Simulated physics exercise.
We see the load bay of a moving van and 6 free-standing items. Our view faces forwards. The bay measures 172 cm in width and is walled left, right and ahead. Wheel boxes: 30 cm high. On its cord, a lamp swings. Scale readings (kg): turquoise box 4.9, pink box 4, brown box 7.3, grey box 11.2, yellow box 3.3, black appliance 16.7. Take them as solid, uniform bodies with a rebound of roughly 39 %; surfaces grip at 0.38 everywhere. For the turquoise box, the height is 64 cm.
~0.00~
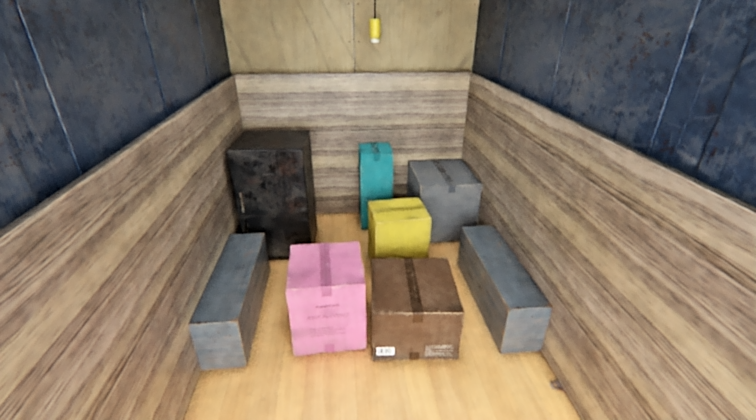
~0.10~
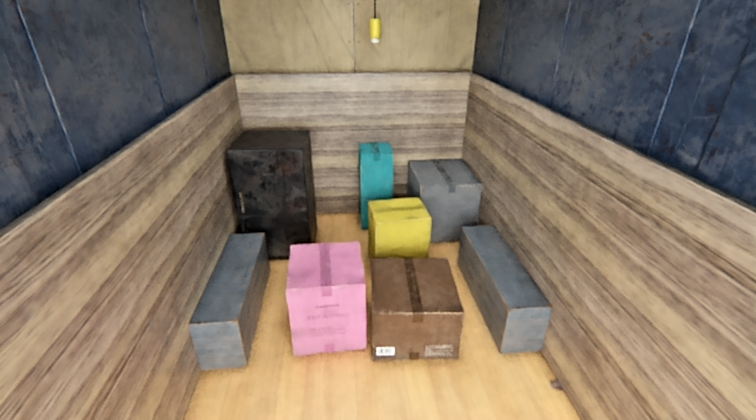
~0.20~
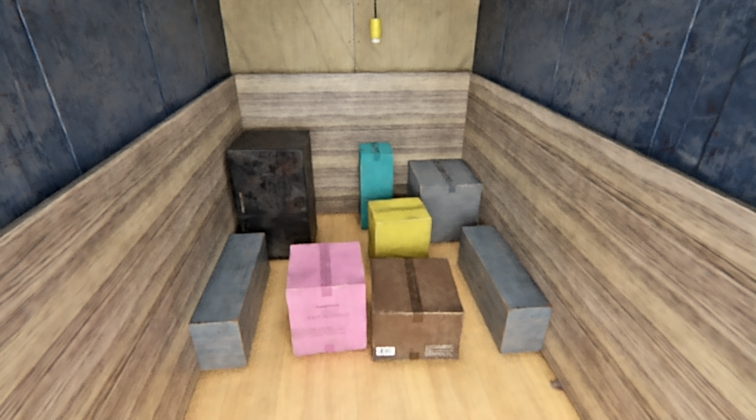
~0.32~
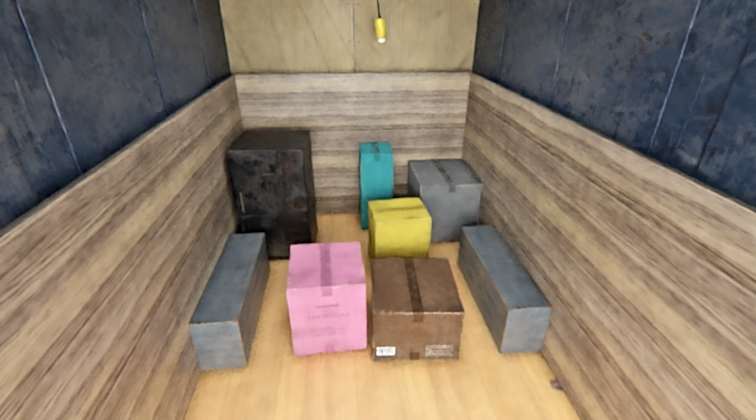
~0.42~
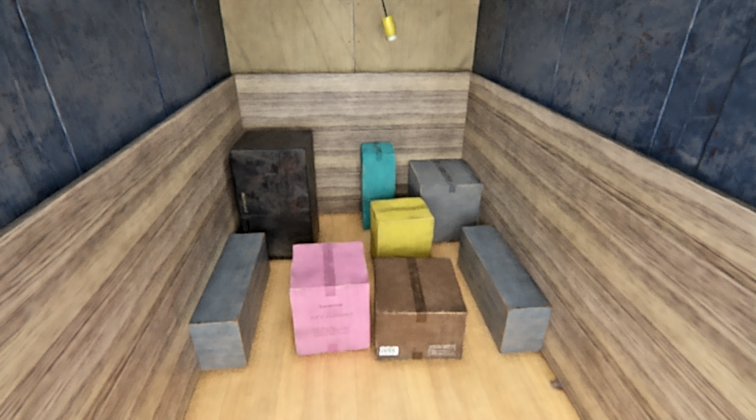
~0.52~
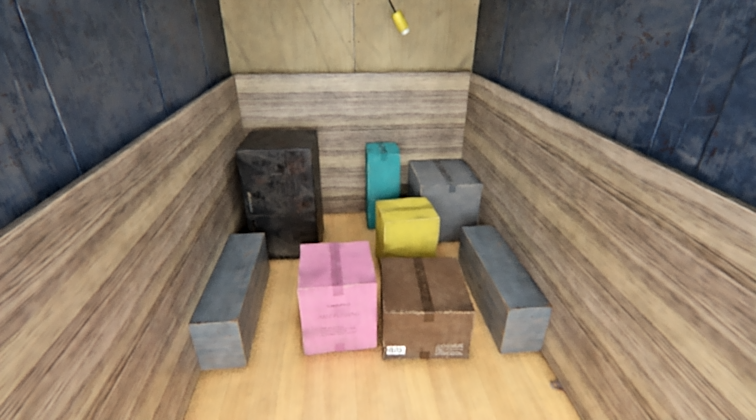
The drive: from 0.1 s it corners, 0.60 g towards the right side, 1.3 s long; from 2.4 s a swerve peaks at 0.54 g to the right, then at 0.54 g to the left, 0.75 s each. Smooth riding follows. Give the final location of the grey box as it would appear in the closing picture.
Final location: (436, 199).
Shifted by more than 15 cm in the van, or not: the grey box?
Outcome for the grey box: In place.
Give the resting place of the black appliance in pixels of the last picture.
Near (363, 197).
After 0.72 s, load feels 0.60 g right; brown box slid 19 cm; pink box slid 19 cm; yellow box slid 19 cm.
After 1.02 s, load feels 0.60 g right; black appliance slid 53 cm; yellow box slid 26 cm; pink box slid 24 cm.
At rest (4.5 s), not toppled but over 15 cm from the start, pink box, brown box, yellow box and black appliance; the other 2 in place, give or take 15 cm. Seen from the same camera at the end, grey box near (436, 199).
